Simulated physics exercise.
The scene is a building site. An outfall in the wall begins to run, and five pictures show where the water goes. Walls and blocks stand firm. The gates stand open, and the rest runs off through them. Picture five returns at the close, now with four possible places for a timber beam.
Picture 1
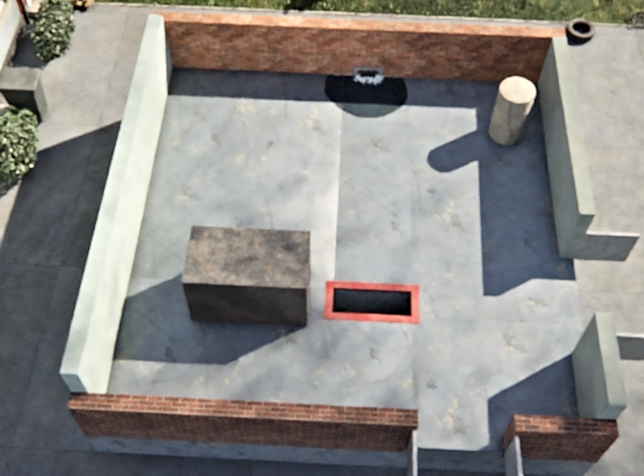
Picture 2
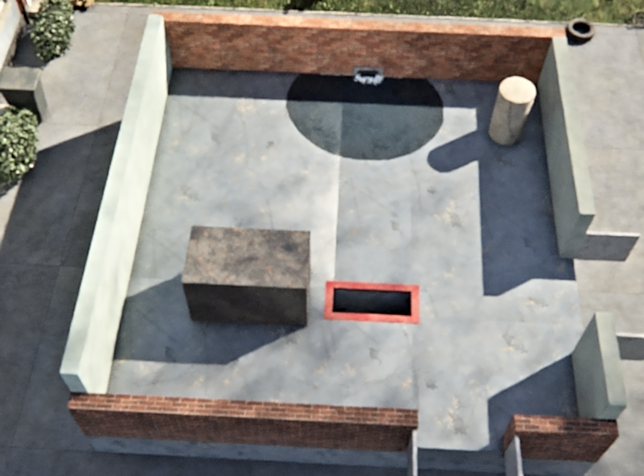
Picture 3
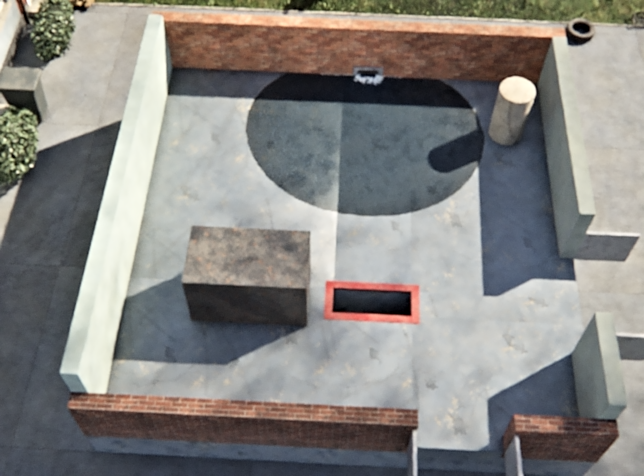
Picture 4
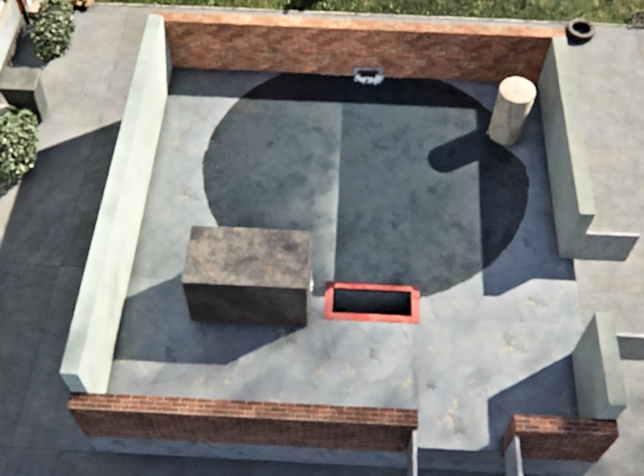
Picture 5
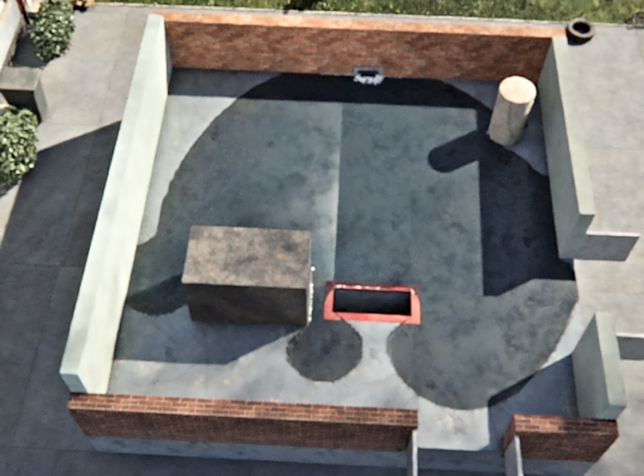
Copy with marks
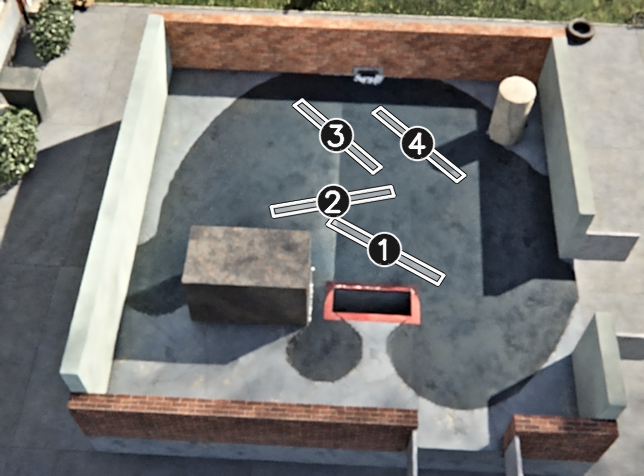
Water spreading in a dark, widening patch from the back brick wall across a walled concrete yard, reaching and passing a red-rimmed gully.
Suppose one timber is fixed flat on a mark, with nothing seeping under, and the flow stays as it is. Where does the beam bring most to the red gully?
Choose 4.
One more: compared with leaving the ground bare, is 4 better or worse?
Worse.
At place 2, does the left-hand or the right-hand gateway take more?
More leaves on the left.
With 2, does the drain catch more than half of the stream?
No, it does not.
On the marked copy, 1 from (330, 220) to (440, 279); 2 from (272, 211) to (392, 191); 3 from (298, 102) to (377, 170); 4 from (376, 110) to (460, 178).
With 1, about 19 % of the stream goes into the red gully, about 75 % out by the gates.
With 2, about 21 % of the stream goes into the red gully, about 75 % out by the gates.
With 3, about 20 % of the stream goes into the red gully, about 73 % out by the gates.
With 4, about 34 % of the stream goes into the red gully, about 61 % out by the gates.
